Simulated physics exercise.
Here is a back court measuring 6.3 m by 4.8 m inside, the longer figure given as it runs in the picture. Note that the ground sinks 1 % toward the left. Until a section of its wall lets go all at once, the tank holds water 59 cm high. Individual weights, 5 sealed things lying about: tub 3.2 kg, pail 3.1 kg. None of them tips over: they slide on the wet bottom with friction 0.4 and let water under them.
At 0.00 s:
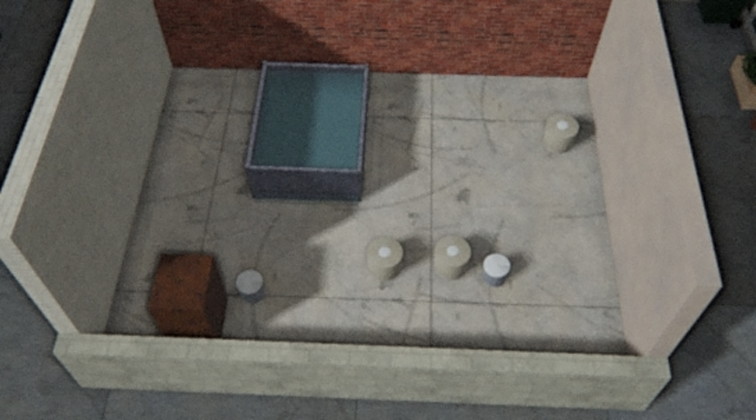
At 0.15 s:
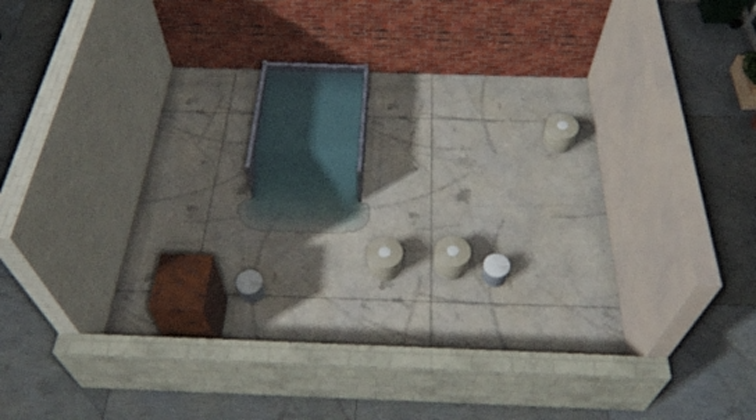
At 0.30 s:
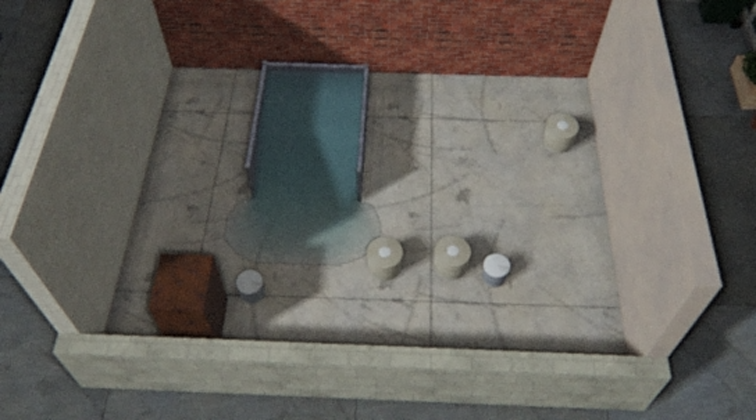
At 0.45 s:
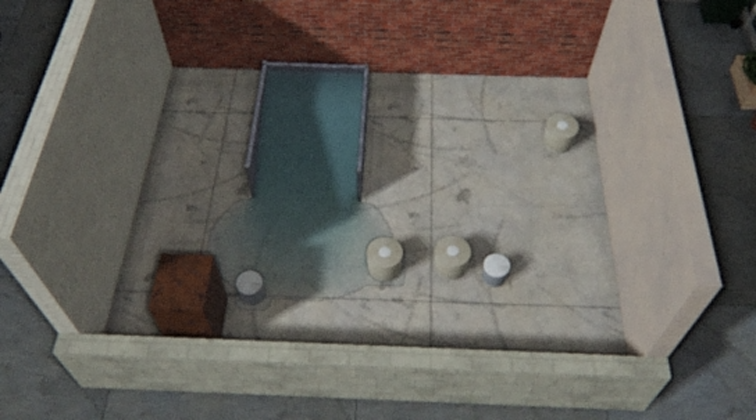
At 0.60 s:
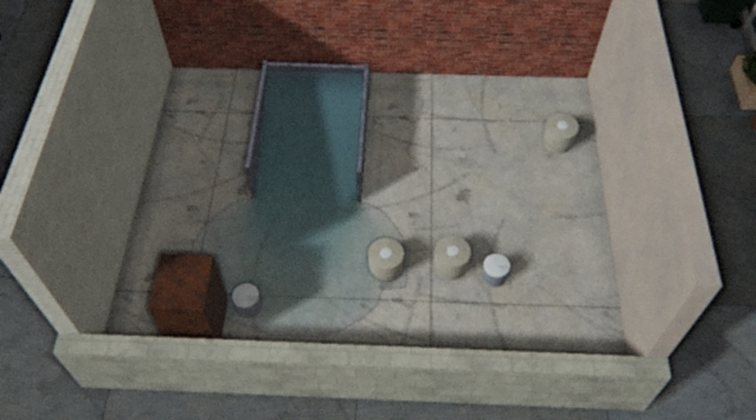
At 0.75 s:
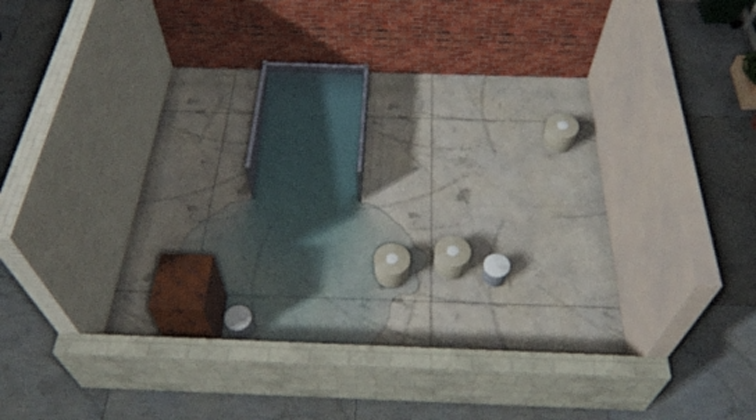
Walled back court, water spreading from an opened tank across the ground, shifting a small pail, then nudging a pale tub.
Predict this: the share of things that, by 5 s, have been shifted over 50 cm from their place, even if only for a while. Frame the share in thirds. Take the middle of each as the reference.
It is a high share, two thirds or above that.
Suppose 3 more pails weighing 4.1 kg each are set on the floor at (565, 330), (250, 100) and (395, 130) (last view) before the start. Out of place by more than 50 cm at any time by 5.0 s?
Result, one by one: Exceeded, not exceeded and not exceeded.
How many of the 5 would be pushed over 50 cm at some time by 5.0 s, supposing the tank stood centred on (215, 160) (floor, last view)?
That gives 5 of them.
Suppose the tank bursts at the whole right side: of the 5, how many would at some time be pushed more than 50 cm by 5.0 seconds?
Result: 3 of them.
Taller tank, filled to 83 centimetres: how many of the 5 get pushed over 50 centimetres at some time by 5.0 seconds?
Then 5 of them.
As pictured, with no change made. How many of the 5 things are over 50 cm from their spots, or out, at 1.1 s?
Count then: 2.
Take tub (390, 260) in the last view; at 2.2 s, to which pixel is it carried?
Around (536, 340).
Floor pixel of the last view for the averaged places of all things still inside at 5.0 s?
Roughly at (477, 196).
After 1.1 s 2 of 5 are over 50 cm from their spots; 1 afloat.
After 2.2 s 2 of 5 are over 50 cm from their spots; 2 afloat.
After 3.5 s 3 of 5 are over 50 cm from their spots; 3 afloat.
After 5.0 s 5 of 5 are over 50 cm from their spots, and 5 have been at some point; 3 afloat.
